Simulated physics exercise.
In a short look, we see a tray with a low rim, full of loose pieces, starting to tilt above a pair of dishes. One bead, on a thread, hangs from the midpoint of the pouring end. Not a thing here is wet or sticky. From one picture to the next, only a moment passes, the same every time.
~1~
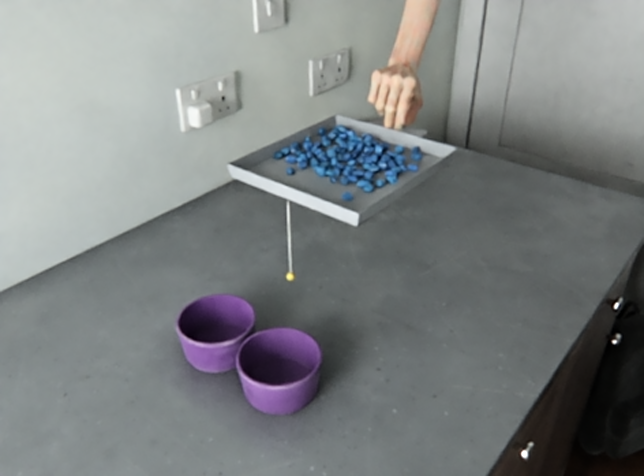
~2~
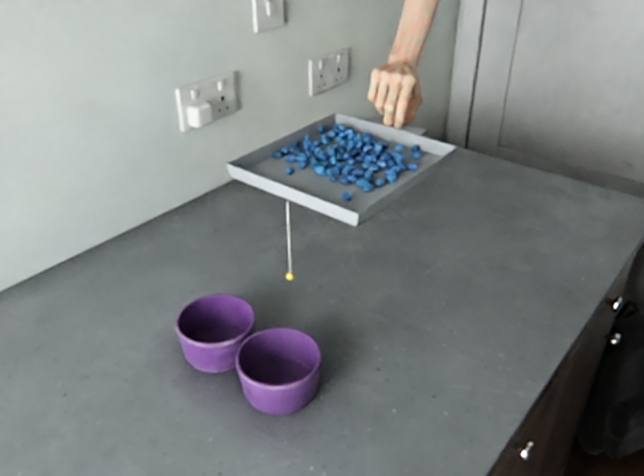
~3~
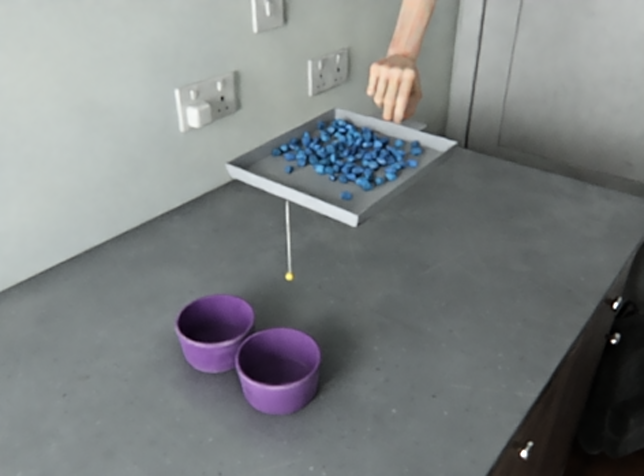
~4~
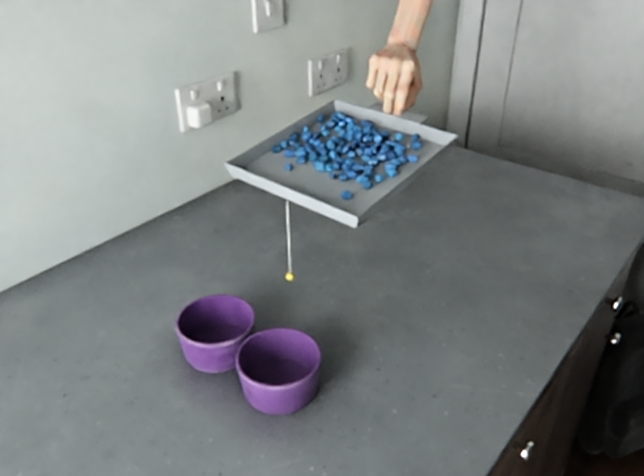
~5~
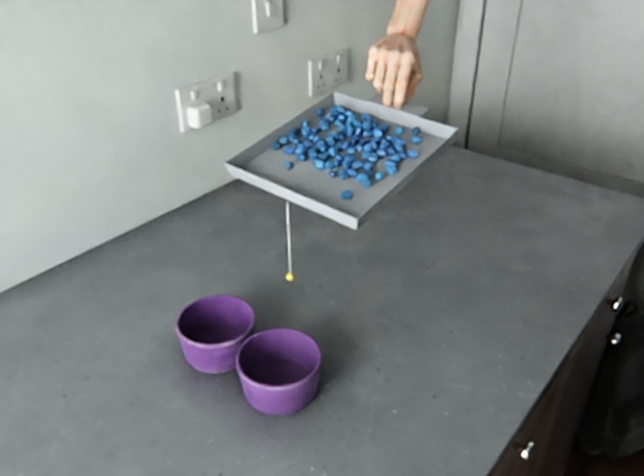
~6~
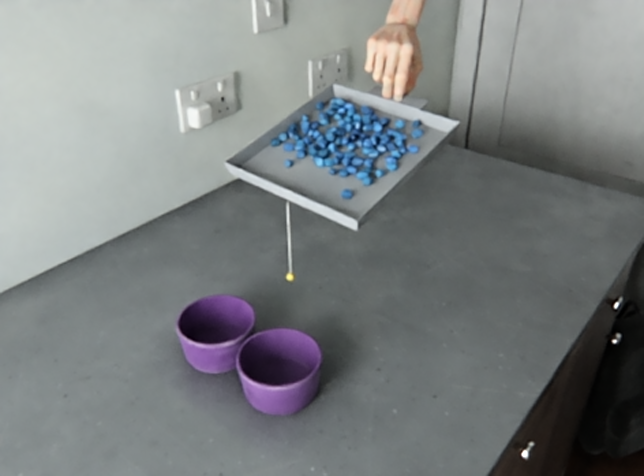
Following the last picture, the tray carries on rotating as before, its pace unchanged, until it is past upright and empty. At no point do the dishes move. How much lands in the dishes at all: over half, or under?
The dishes will catch only a minority of the load.
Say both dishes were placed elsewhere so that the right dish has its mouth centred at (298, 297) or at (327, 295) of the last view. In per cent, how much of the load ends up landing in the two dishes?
Close to 30 in a hundred, then close to 20 in a hundred.
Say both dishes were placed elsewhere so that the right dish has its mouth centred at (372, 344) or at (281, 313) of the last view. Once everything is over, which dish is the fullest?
Result, first place: The lefthand one; second place: The righthand one.
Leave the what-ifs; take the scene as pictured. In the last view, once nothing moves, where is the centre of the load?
Around (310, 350).
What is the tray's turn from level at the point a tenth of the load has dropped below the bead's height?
Angle: Approx. 85 degrees.
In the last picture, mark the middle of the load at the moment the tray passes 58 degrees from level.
Near (314, 186).
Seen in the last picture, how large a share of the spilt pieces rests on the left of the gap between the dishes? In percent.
Looks like close to 0 per cent of it.
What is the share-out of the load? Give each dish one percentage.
For the left dish 0 %, for the right dish 0 %.
Just after the last frame, tray tipped steeply; almost all on the tray; just a few in the air.
A moment on, tray tipped right over; roughly a third on the tray; just a few in the right dish; roughly a third outside both; roughly a third in the air.
Further on, tray tipped past a quarter turn; just a few in the right dish; just a few in the left dish; almost all outside both.
When it is over, tray tipped past a quarter turn; just a few in the right dish; just a few in the left dish; almost all outside both.
